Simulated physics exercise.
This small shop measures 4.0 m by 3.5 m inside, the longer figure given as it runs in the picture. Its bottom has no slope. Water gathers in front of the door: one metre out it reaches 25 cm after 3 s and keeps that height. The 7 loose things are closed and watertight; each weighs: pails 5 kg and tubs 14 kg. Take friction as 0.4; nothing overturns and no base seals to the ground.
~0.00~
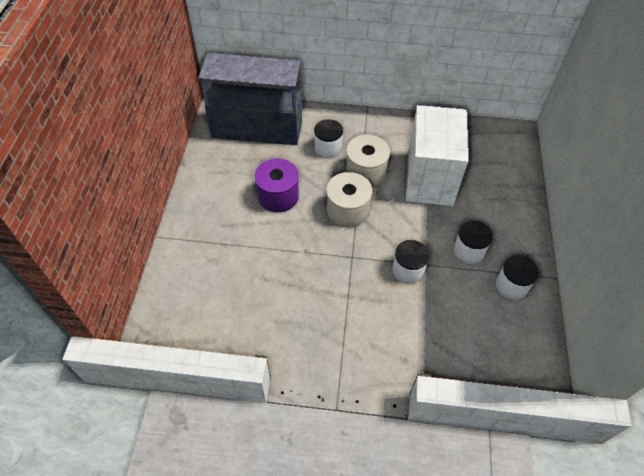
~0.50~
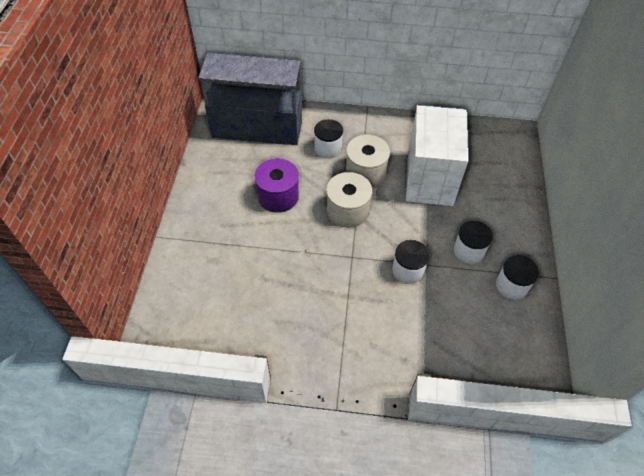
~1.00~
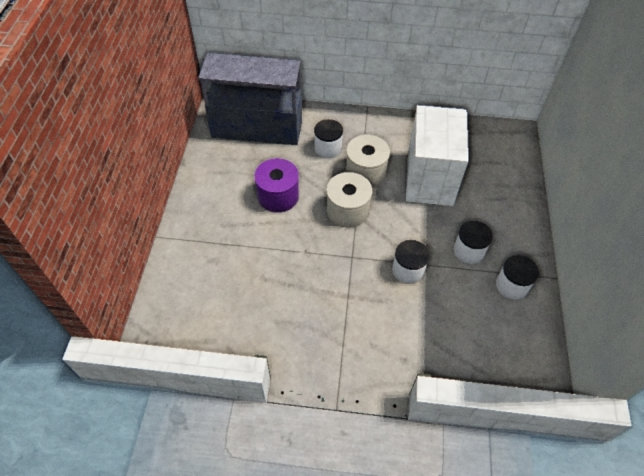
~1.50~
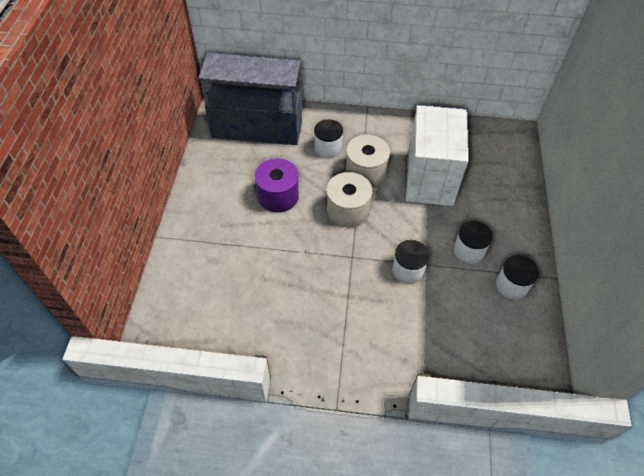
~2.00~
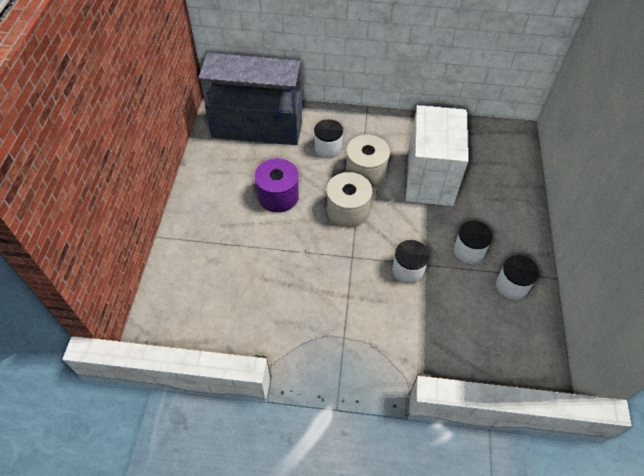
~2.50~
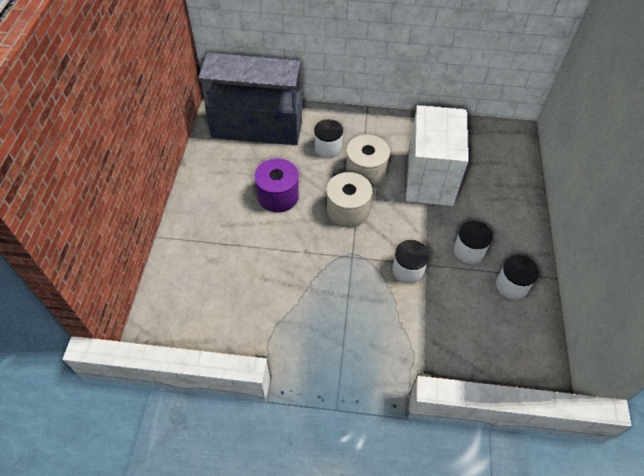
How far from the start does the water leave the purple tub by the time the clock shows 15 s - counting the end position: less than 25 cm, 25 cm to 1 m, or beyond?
The purple tub slides a little.
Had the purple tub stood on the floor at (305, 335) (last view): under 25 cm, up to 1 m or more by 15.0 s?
It gets carried off.
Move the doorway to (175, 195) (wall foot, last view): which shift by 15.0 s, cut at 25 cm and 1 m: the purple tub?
In that case the purple tub travels far.
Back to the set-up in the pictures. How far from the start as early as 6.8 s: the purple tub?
Roughly 100 cm by then.
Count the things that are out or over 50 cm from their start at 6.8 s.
By then 6.
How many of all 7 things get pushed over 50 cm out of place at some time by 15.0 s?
I count 7.
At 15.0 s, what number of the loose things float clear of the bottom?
I count 7.
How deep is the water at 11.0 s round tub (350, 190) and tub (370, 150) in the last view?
About 18 and 14 cm.
After 3.5 s the purple tub is near (277, 175), 0.0 m from its start, aground; 0 afloat.
After 6.8 s the purple tub is near (194, 142), 1.0 m from its start, afloat; 6 afloat.
After 11.0 s the purple tub is near (201, 319), 1.7 m from its start, afloat; 7 afloat.
After 15.0 s the purple tub is near (221, 167), 0.6 m from its start, afloat; 7 afloat.
